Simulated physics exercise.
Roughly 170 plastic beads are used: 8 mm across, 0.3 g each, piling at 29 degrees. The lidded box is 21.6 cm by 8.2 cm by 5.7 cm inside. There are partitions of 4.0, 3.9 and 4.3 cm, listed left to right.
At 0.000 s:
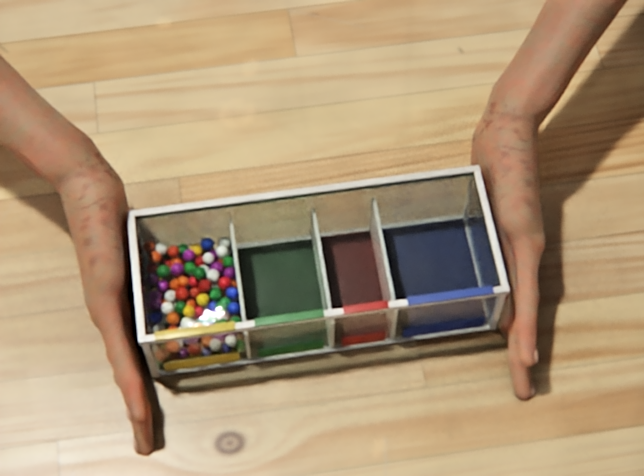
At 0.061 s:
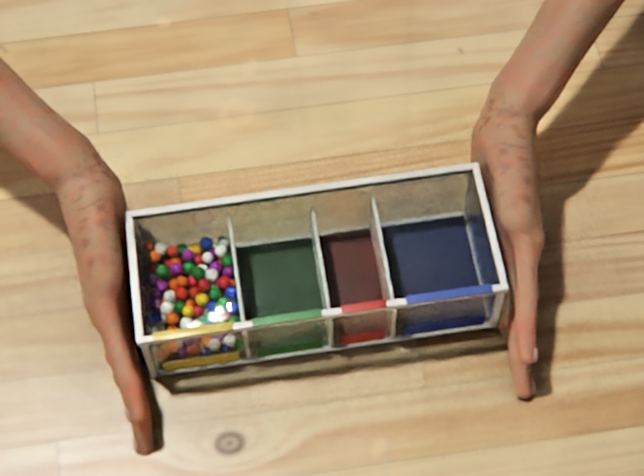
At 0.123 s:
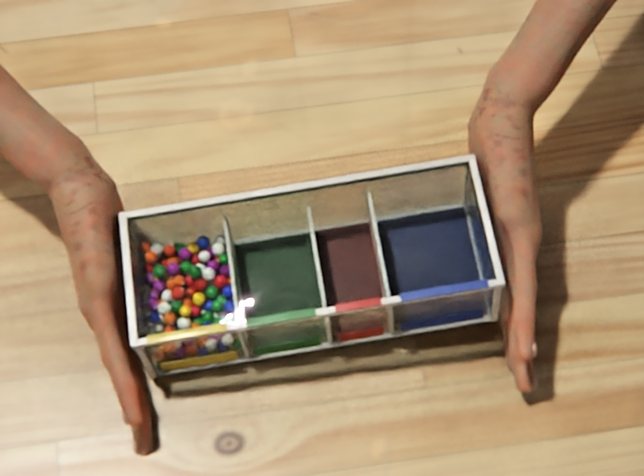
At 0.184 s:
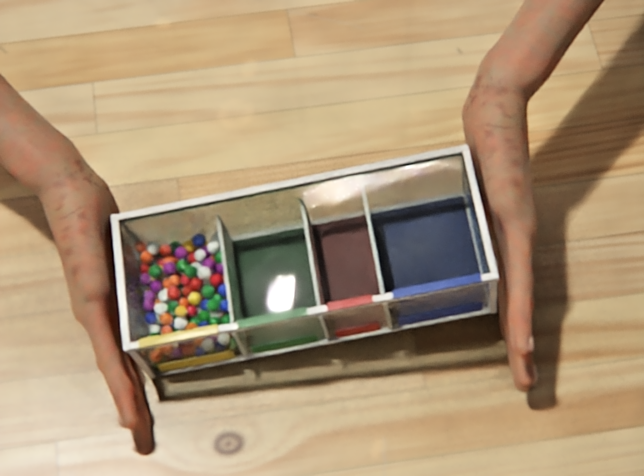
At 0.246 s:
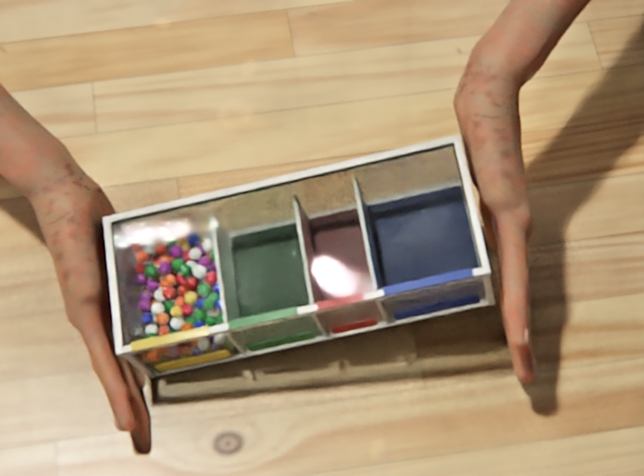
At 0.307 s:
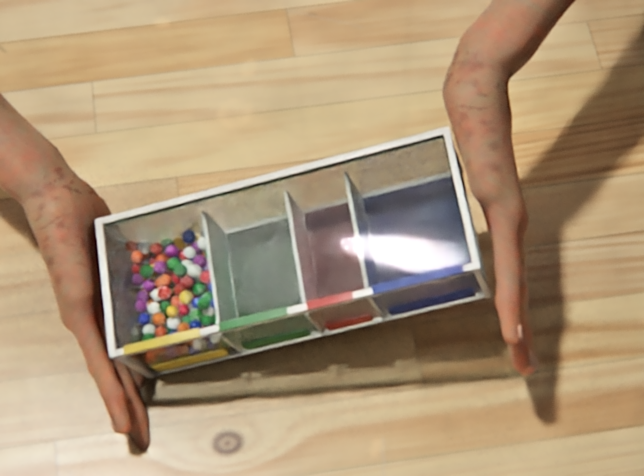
Clear divided box of colourful beads tilting gradually down to the left between two hands, beads staying in the leftmost, yellow-marked compartment.
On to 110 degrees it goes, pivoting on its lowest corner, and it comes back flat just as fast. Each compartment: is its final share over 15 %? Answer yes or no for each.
Red compartment: No, blue compartment: No, green compartment: No, yellow compartment: Yes.
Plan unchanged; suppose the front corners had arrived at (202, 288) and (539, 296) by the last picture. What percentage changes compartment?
Near 50 %.
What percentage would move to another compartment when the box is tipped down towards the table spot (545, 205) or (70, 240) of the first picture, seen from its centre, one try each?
Roughly 50 % for the first direction, roughly 0 % for the second.
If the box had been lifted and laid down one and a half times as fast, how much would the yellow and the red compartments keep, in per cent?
That way yellow would end with 100 per cent and red with 0 per cent.
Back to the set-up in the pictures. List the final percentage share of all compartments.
Red 0, blue 0, green 0, yellow 100.
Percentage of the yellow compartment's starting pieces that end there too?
Fraction kept: Approx. 100 %.
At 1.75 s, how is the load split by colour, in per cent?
In per cent: Red 0, blue 0, green 0, yellow 100.
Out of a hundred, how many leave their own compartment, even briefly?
About 0 %.
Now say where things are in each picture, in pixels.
The first frame shows box tilt 0 degrees, front corners at (145, 337) and (502, 288); yellow 100 %.
The second frame shows box tilt 1 degrees, front corners at (143, 338) and (501, 286).
The third frame shows box tilt 4 degrees, front corners at (138, 341) and (497, 281), lowest corner left front.
The fourth frame shows box tilt 8 degrees, front corners at (131, 344) and (491, 274), lowest corner left front.
The fifth frame shows box tilt 13 degrees, front corners at (124, 347) and (483, 269), lowest corner left front.
The sixth frame shows box tilt 17 degrees, front corners at (117, 351) and (473, 264), lowest corner left front; yellow 100 %. Its pace works out near 65 degrees a second.
After 1.75 s, tilt 110 degrees; yellow 100 %.
Then, at 2.71 s, tilt 50 degrees; yellow 100 %.
After 3.66 s, tilt 0 degrees; yellow 100 %.
By 4.2 s all is still; red 0 %, blue 0 %, green 0 %, yellow 100 %.
